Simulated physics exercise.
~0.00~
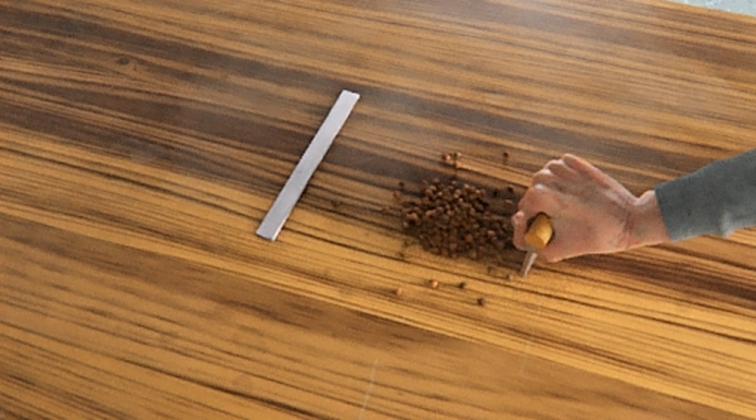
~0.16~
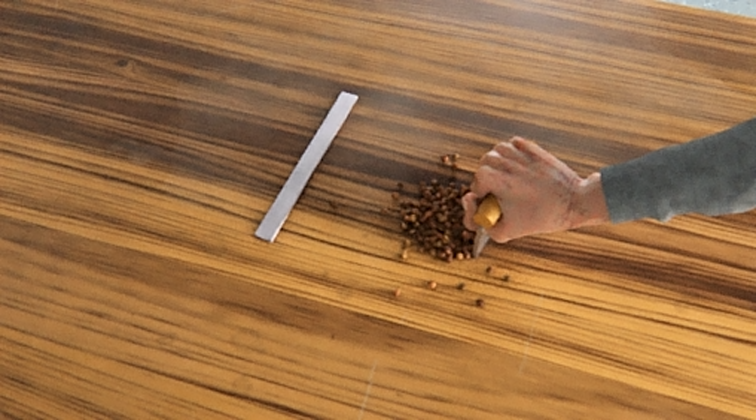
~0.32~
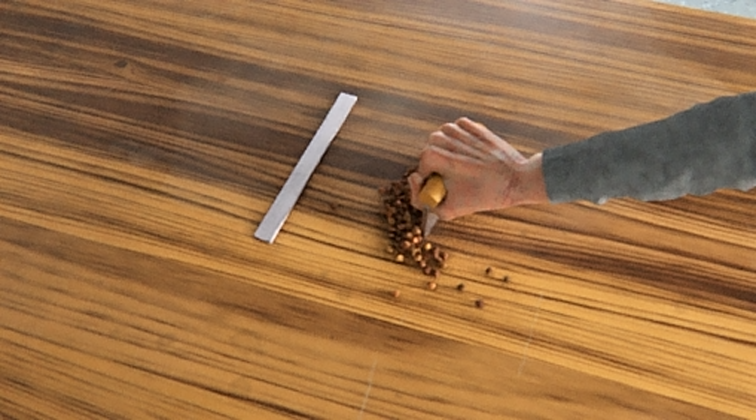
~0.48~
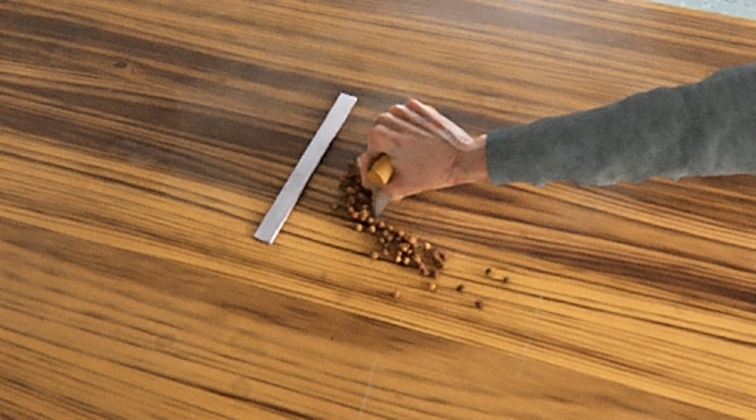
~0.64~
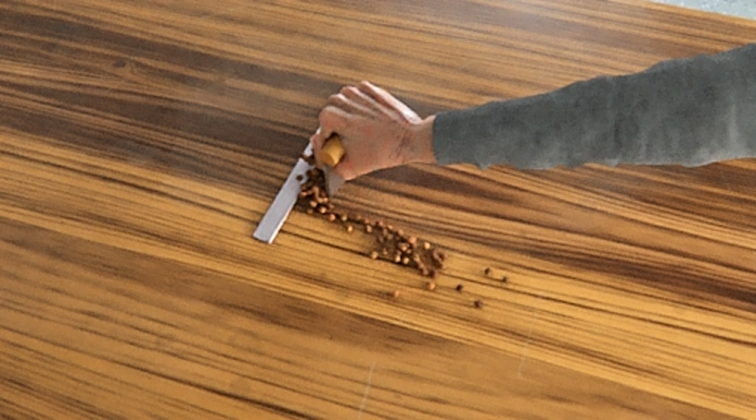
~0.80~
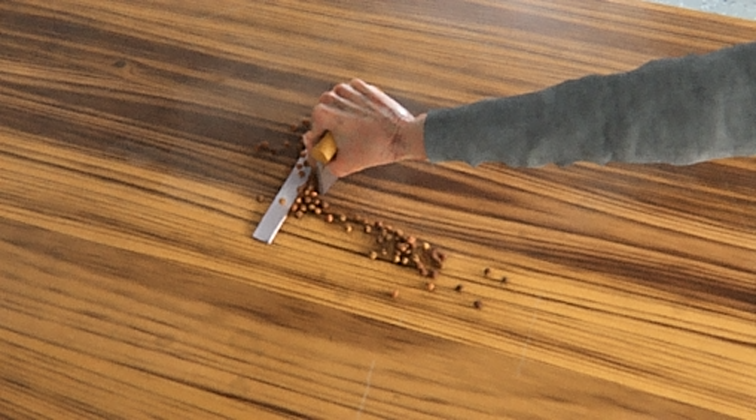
On a striped wooden surface, a hand gripping a scraper by its wooden handle pushes a pile of small brown balls left toward a flat metal strip, leaving a scattered trail; it stops at the strip, with some balls on or past it and most still short of it.
